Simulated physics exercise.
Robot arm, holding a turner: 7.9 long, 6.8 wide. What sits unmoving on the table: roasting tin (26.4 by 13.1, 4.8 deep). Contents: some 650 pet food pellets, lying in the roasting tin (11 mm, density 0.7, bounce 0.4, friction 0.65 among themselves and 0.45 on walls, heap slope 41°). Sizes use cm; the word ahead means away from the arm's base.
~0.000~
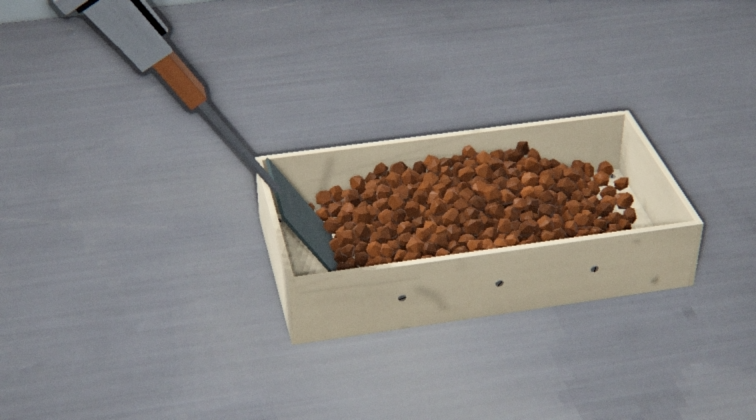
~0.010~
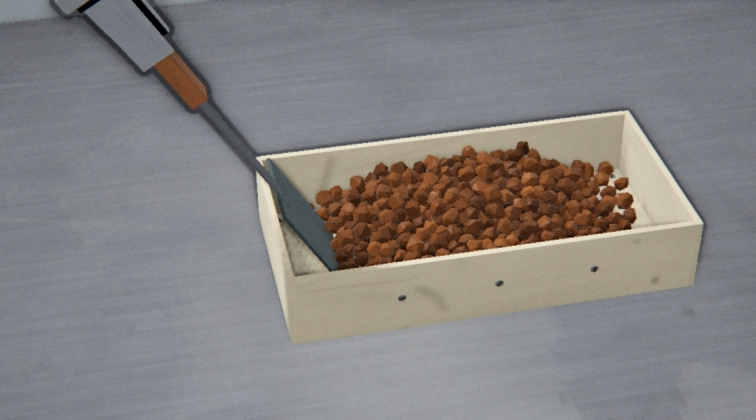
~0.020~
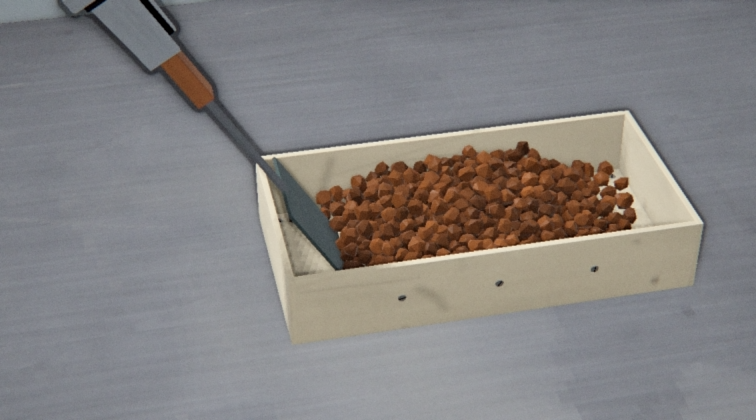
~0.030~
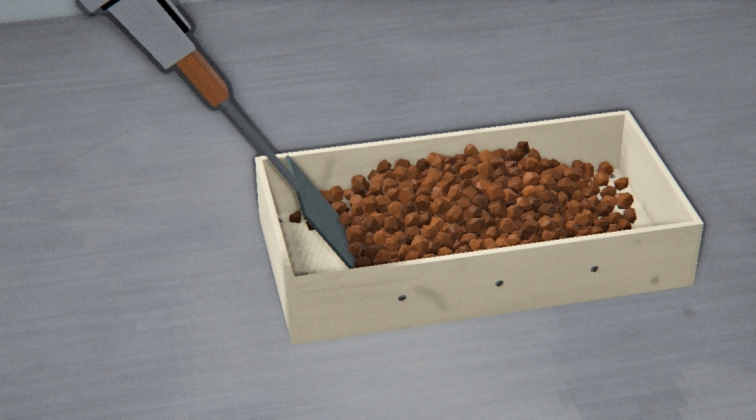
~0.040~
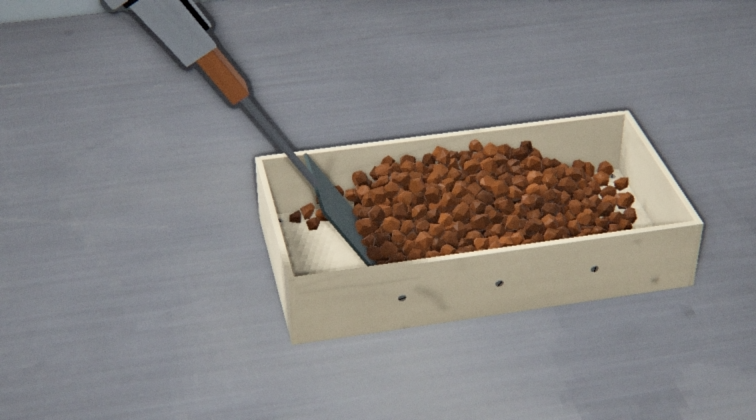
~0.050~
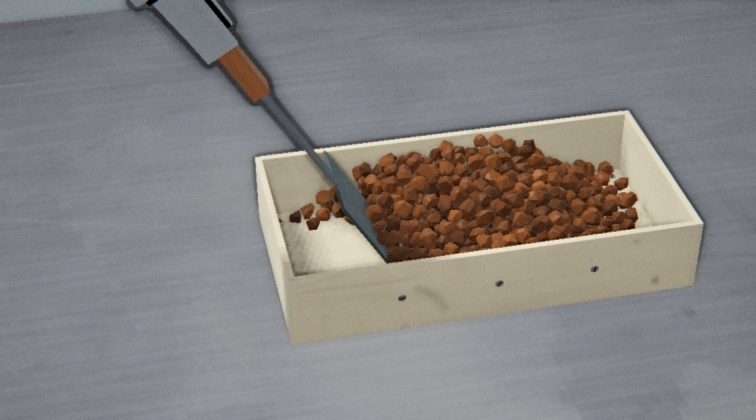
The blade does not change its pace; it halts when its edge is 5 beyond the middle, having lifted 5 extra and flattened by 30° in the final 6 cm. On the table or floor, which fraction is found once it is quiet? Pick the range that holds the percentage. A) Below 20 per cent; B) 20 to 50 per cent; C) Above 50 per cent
B.
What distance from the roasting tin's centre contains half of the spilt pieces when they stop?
Roughly 30 cm from the middle.
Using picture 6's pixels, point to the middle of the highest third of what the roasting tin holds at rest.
The centre sits at about (605, 197).
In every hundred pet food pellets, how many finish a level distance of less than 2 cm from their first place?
I'd put it at around 30 in a hundred.
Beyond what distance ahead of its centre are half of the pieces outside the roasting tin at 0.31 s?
I reckon roughly 24 centimetres.
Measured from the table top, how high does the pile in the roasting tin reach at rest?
It reaches around 5.5 cm.
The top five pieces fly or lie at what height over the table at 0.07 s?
Roughly 8 cm above the table.
After 0.07 s, sloping 59°, highest piece 9 above the table; 651 in the roasting tin.
After 0.10 s, sloping 50°, highest piece 11 above the table; 650 in the roasting tin, 1 on the blade or in flight.
After 0.31 s, sloping 29°, highest piece 11 above the table; 454 in the roasting tin, 101 on the table or floor, 96 on the blade or in flight.
After 1.36 s, sloping 29°, highest piece 6 above the table; 453 in the roasting tin, 198 on the table or floor.
At rest, 453 in the roasting tin, 198 on the table or floor. That is 30 % on the table or floor.
